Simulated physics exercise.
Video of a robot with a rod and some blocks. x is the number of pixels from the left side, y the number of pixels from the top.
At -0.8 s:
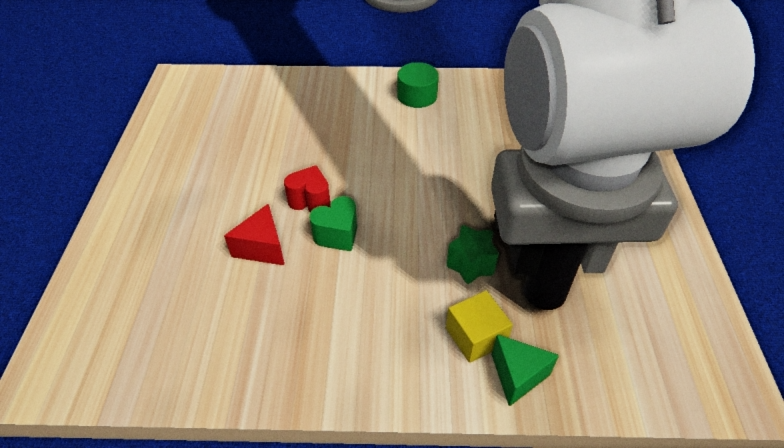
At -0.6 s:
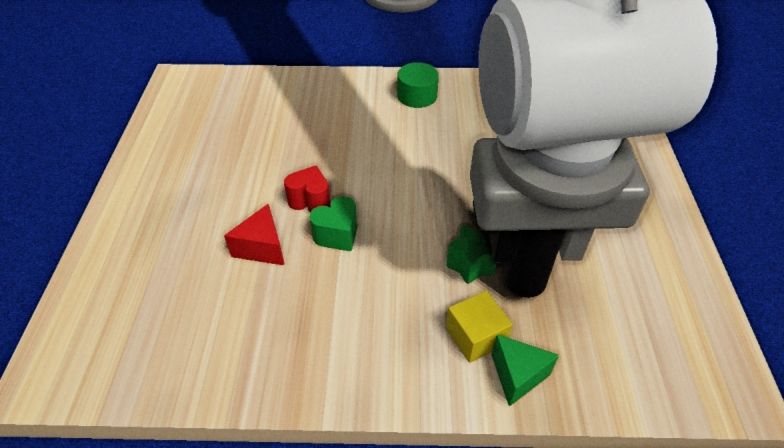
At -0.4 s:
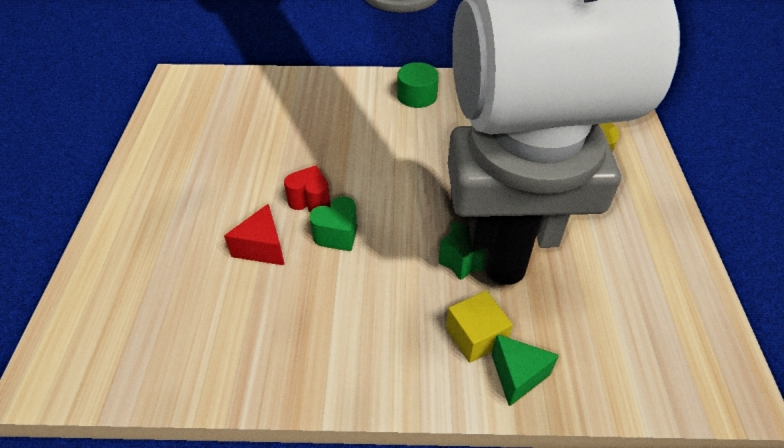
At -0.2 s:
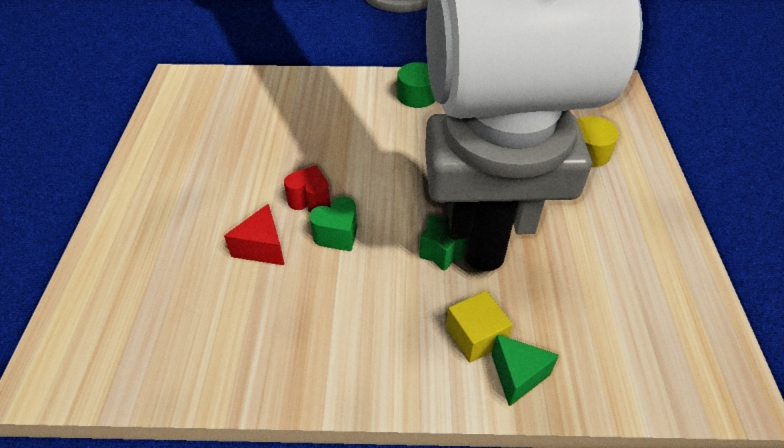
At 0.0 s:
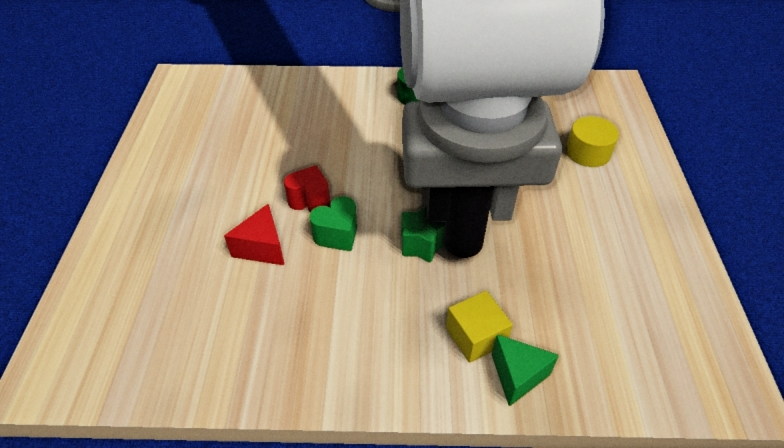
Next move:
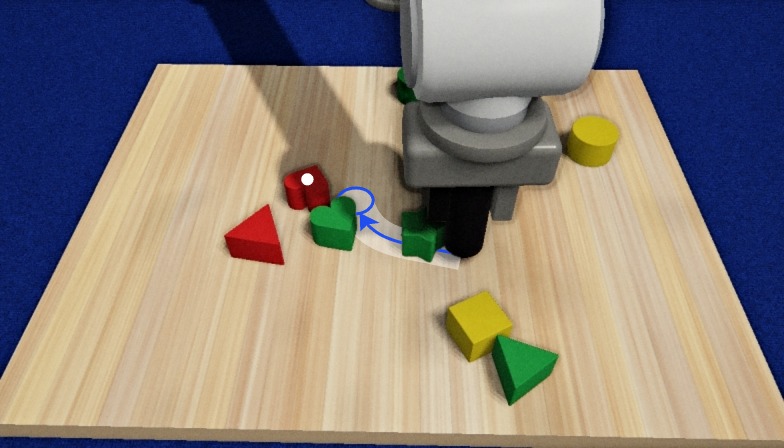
A white and grey robot arm with a black rod reaches over a light wooden board on a blue surface, seen from above at an angle by a still camera. Red and green blocks sit left of centre, a green cylinder at the back, and a yellow cube and green triangle near the front. The rod slides left and slightly back, pushing the green star, uncovering a yellow round block behind.
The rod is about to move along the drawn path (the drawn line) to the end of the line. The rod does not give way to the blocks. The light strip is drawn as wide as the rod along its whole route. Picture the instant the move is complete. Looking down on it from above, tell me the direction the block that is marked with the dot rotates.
From above, clockwise.
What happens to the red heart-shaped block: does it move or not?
The red heart-shaped block changes place.
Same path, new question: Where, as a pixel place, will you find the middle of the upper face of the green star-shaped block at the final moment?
It should be at (319, 185) by then.
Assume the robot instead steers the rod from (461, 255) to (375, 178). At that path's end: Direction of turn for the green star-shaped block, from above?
Turns anticlockwise.
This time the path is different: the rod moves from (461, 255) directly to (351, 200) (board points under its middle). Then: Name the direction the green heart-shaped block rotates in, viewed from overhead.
From above, the green heart-shaped block will be seen to turn anti-clockwise.
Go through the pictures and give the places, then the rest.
The first picture shows tip of the rod at (545, 293), middles of tops, red triangular piece at (257, 227), red heart-shaped block at (307, 179), green heart-shaped block at (335, 213), green star-shaped block at (475, 243).
The second picture shows rod at (525, 281), nothing pushed.
The third picture shows rod at (505, 269), green star-shaped block at (466, 238).
The fourth picture shows rod at (484, 256), green star-shaped block at (445, 230).
The fifth picture shows rod at (463, 243), red triangular piece at (257, 227), red heart-shaped block at (307, 179), green heart-shaped block at (335, 213), green star-shaped block at (423, 223).
The line goes from (461, 255) by way of (415, 245) and (374, 230) to (355, 201); the dot is on the red heart-shaped block.
On the path given first. One third of the way, rod at (415, 234); green star-shaped block at (380, 213), turned 15° anticlockwise.
Two thirds of the way, rod at (373, 218); red heart-shaped block at (301, 176), turned 25° clockwise; green heart-shaped block at (302, 210), turned 20° anticlockwise; green star-shaped block at (339, 198), turned 15° anticlockwise.
At the end, rod at (354, 189); red triangular piece at (253, 229); red heart-shaped block at (291, 170), turned 45° clockwise; green heart-shaped block at (291, 208), turned 40° anticlockwise; green star-shaped block at (319, 185), turned 50° anticlockwise.
